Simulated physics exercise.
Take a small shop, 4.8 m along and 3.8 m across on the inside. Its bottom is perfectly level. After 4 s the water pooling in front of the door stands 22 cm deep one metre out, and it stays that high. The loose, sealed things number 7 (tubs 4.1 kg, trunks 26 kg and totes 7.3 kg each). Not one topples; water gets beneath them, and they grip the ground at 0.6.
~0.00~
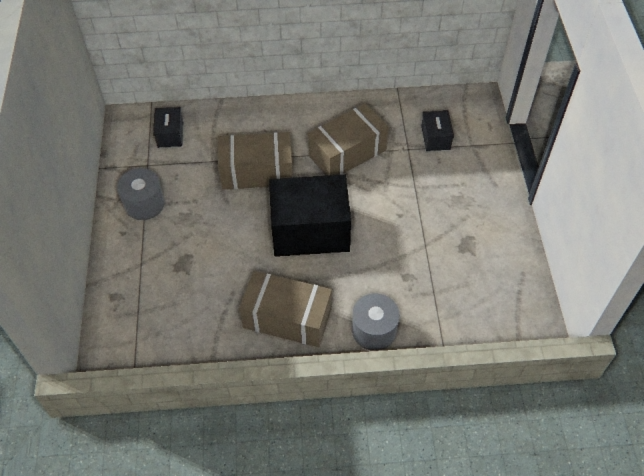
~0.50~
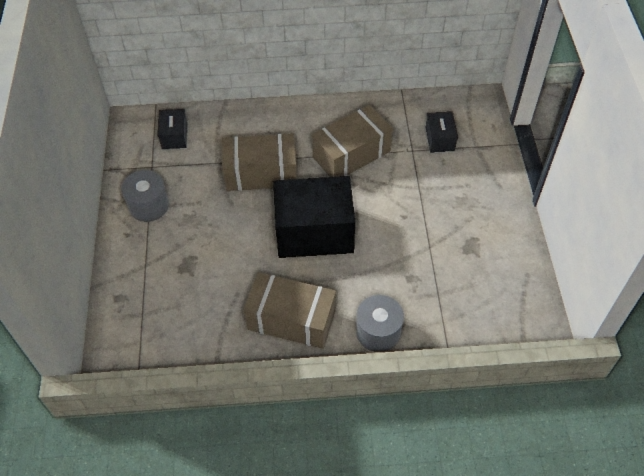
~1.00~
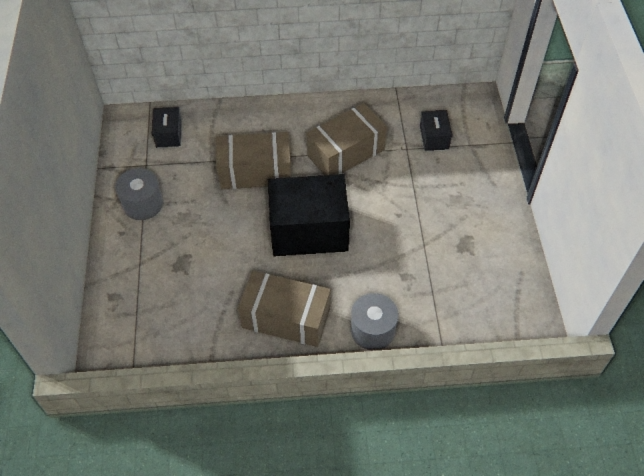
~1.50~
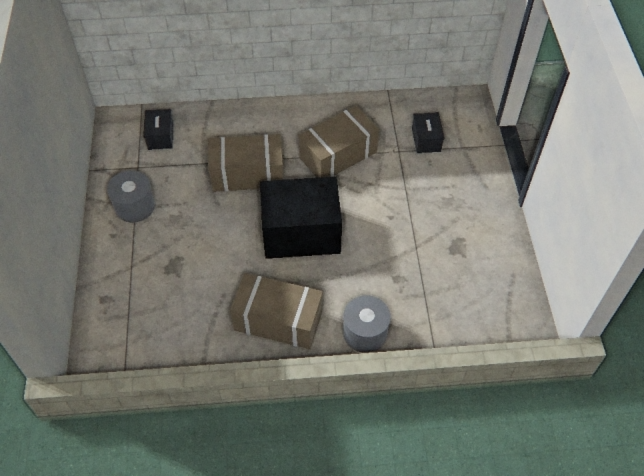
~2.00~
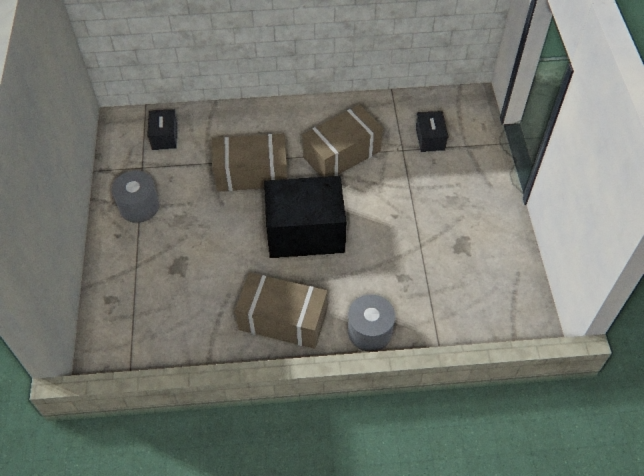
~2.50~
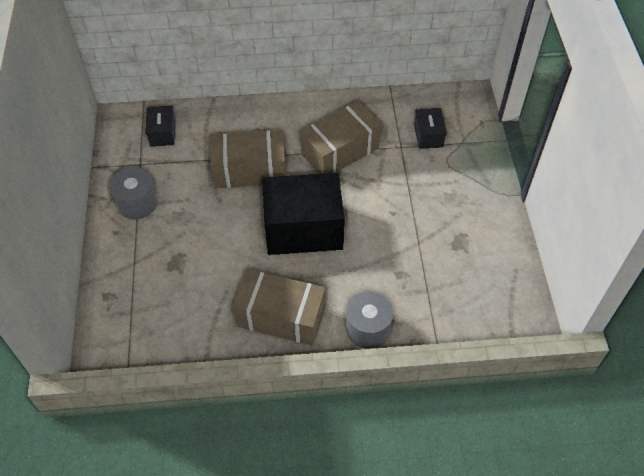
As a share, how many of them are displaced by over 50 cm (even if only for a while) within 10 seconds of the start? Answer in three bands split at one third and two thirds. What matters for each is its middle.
Two thirds or more.
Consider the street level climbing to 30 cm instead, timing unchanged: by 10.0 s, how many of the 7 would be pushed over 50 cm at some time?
In that case the number is 6.
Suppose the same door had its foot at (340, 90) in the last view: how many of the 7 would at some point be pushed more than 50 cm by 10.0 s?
Then it comes to 2 of them.
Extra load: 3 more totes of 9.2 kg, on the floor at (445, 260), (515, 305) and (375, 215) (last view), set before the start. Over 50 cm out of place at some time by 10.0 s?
The first one stays inside the mark, the next stays inside the mark, and the last tops the mark.
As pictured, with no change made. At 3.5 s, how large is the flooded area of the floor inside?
Wet area: Approx. 2.5 m2.
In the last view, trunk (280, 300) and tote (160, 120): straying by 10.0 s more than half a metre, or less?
Taking them in turn, I'd say smaller and greater.
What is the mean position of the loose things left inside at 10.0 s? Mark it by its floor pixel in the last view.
They're centred close to (201, 208).
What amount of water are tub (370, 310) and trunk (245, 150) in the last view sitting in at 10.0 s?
First roughly 3 cm, second roughly 7 cm.
After 3.5 s 0 of 7 are over 50 cm from their spots; 0 afloat.
After 4.5 s 1 of 7 are over 50 cm from their spots; 0 afloat.
After 7.0 s 2 of 7 are over 50 cm from their spots; 2 afloat.
After 10.0 s 5 of 7 are over 50 cm from their spots, and 5 have been at some point; 6 afloat.
